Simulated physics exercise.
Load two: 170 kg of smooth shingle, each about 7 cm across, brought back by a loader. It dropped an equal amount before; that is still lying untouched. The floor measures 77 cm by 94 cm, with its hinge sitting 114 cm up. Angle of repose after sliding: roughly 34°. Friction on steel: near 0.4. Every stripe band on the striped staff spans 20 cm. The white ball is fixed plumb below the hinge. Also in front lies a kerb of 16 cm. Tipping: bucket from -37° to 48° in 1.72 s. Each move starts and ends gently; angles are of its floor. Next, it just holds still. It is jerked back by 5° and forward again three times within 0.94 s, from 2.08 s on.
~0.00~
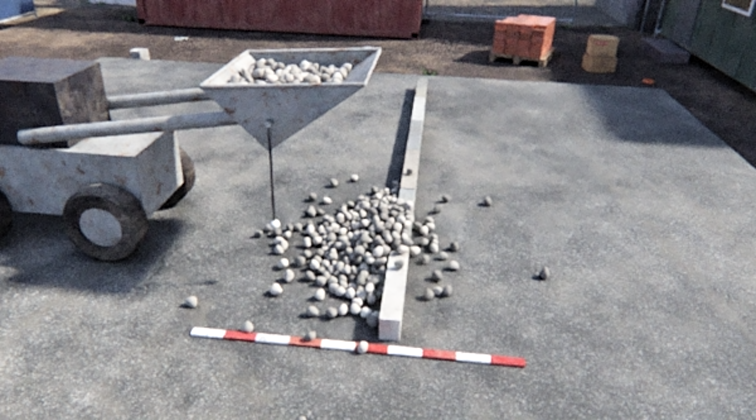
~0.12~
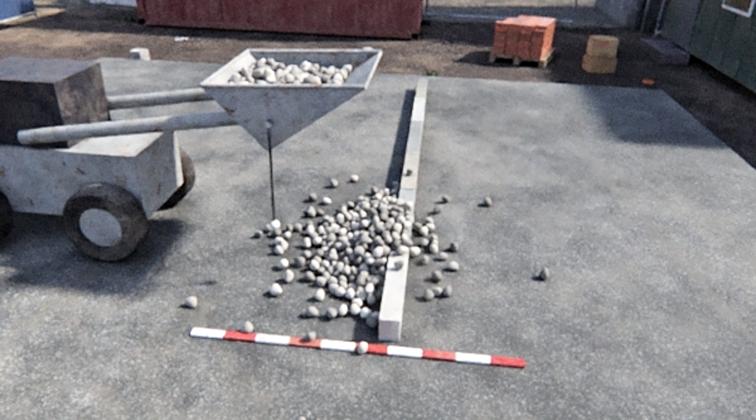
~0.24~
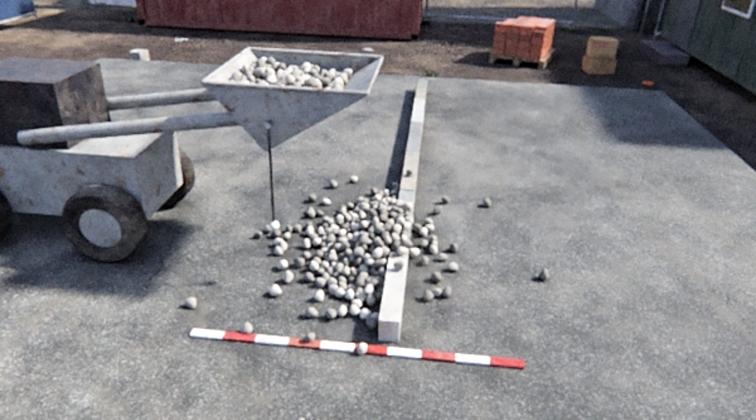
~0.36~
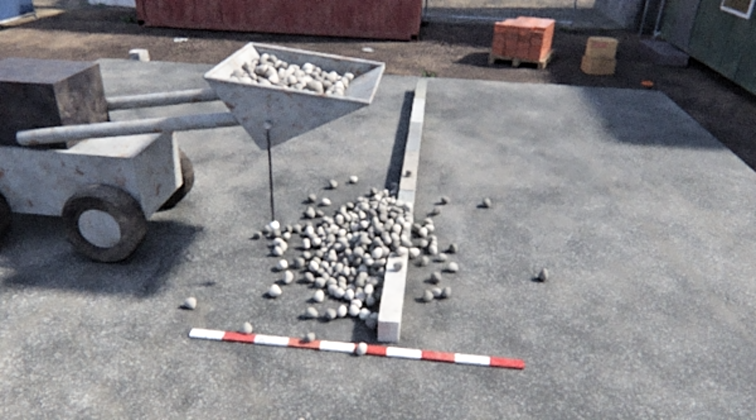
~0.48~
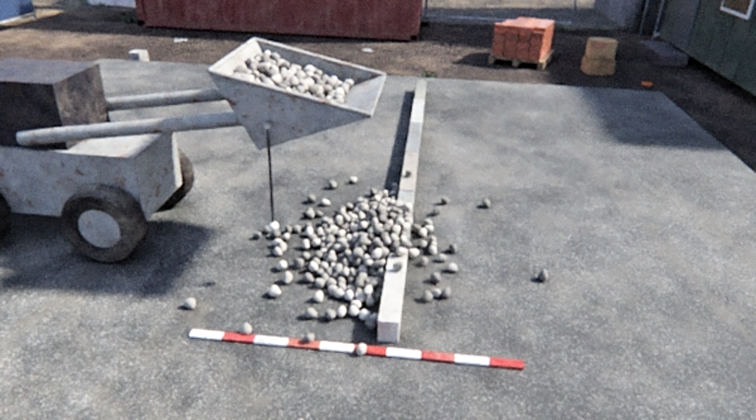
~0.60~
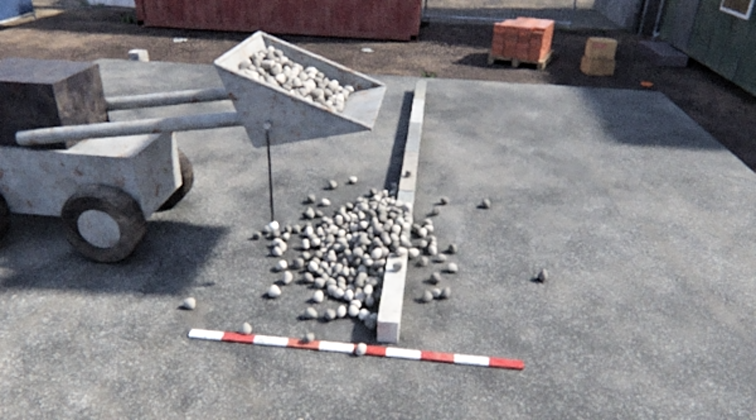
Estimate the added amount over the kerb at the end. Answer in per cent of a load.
Roughly 22 per cent of a load.
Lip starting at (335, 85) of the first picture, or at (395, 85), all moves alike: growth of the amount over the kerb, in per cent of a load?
0 %, then 60 %.
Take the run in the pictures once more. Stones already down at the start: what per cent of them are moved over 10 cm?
I'd say roughly 20 per cent of them.
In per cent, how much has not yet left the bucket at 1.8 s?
5 % still inside.
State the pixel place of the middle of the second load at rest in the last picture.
I'd point to about (369, 236).
After 1.3 s the floor is at 35°; in per cent of one load, 96 in the bucket, 99 on this side of the kerb, 5 over the kerb; the foremost stones are at (463, 251).
After 1.8 s the floor is at 48°; in per cent of one load, 5 in the bucket, 180 on this side of the kerb, 15 over the kerb; the foremost stones are at (469, 245).
After 3.5 s the floor is at 48°; in per cent of one load, 0 in the bucket, 172 on this side of the kerb, 28 over the kerb; the foremost stones are at (543, 276).
After 5.9 s the floor is at 48°; in per cent of one load, 0 in the bucket, 172 on this side of the kerb, 28 over the kerb; the foremost stones are at (543, 276). Net gain over the kerb, 22.
